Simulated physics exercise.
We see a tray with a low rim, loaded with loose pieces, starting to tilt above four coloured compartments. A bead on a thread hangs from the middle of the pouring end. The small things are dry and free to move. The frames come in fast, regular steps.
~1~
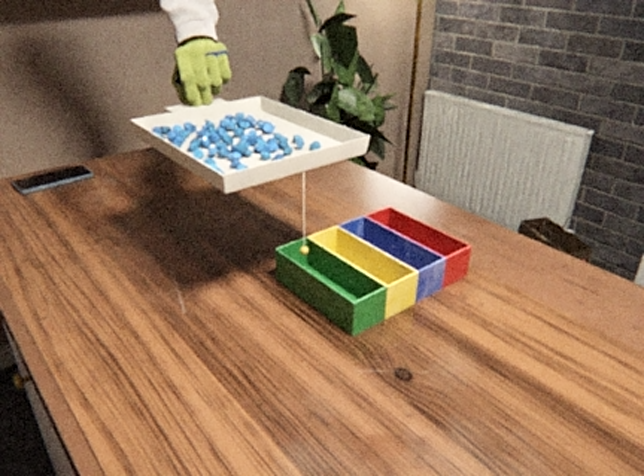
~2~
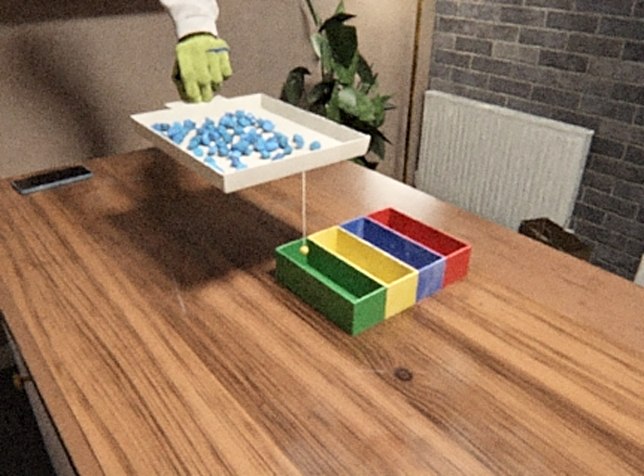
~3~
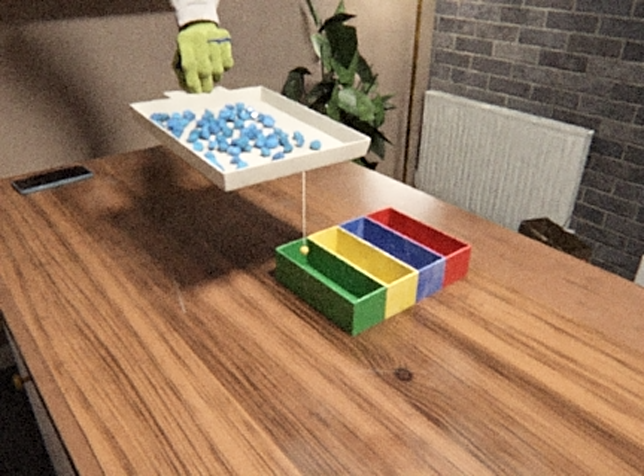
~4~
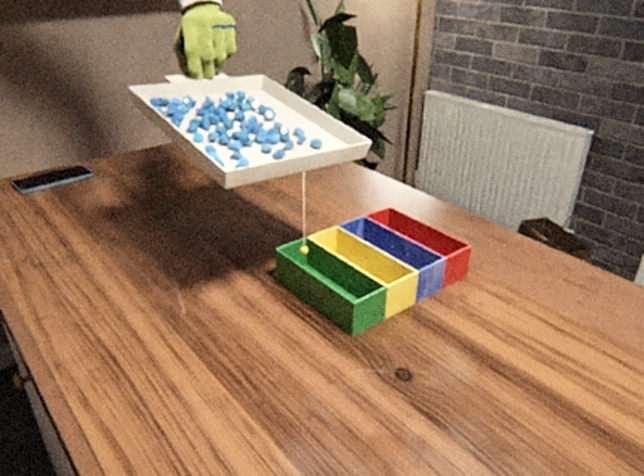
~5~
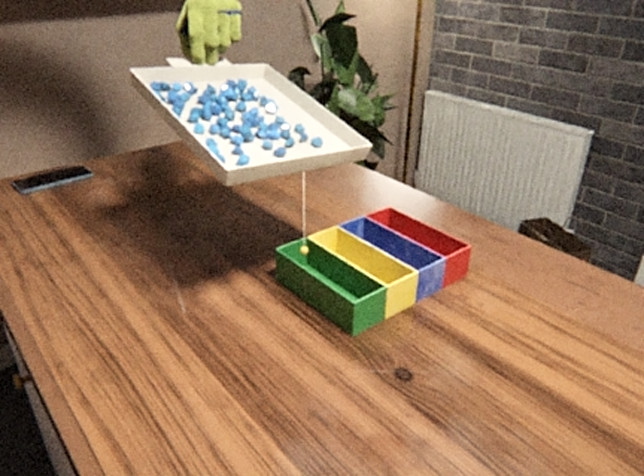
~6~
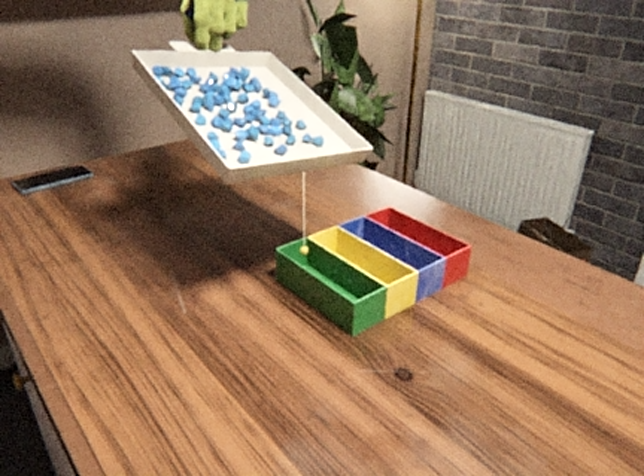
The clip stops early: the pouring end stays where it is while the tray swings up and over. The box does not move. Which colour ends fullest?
Most goes to the yellow cell.
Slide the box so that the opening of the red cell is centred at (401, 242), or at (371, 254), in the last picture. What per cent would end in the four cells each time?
Roughly 100 per cent, and 90 per cent.
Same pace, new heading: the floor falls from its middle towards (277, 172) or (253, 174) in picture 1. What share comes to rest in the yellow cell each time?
About 0 and 0 per cent.
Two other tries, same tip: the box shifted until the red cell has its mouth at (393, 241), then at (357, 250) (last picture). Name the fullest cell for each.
At the first place that blue cell, at the second the red one.
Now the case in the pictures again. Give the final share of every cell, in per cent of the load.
About: Green cell 30, yellow cell 50, blue cell 10, red cell 0 per cent.
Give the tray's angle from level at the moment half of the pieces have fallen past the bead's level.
At some 105 degrees.
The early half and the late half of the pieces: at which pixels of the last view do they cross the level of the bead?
The first part at (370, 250); the rest at (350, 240).
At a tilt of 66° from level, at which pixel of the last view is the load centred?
Around (325, 147).
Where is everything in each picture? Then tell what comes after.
Corners of the pouring end at (224, 173) and (366, 136), level; middle of the load at (228, 140), aquarium stones; bead on its thread at (304, 251); green cell at (370, 308); yellow cell at (401, 292); blue cell at (430, 277); red cell at (457, 264), in the first picture.
Corners of the pouring end at (224, 173) and (366, 137), level; middle of the load at (228, 138), in the second picture.
Corners of the pouring end at (225, 172) and (367, 138), tipped barely, lowest at the right corner; middle of the load at (228, 132), in the third picture.
Corners of the pouring end at (227, 170) and (368, 141), tipped a little, lowest at the right corner; middle of the load at (229, 124), in the fourth picture.
Corners of the pouring end at (229, 168) and (369, 144), tipped clearly, lowest at the right corner; middle of the load at (230, 115), in the fifth picture.
Corners of the pouring end at (231, 166) and (370, 147), tipped clearly, lowest at the right corner; middle of the load at (232, 107), a small part on the move; green cell at (370, 308); yellow cell at (401, 292); blue cell at (430, 277); red cell at (457, 264), in the sixth picture.
Soon, tray tipped steeply; nearly all on the tray; a stray few falling or outside the box.
A while on, tray tipped past a quarter turn; about half on the tray; about a quarter in the yellow cell; a small part in the green cell; a small part in the blue cell; a small part falling or outside the box.
Towards the end, tray tipped past a quarter turn; about half in the yellow cell; about a third in the green cell; a small part in the blue cell; a small part falling or outside the box.
Finally, tray tipped past a quarter turn; about half in the yellow cell; about a third in the green cell; a small part in the blue cell; none in the red cell; a small part outside the box.
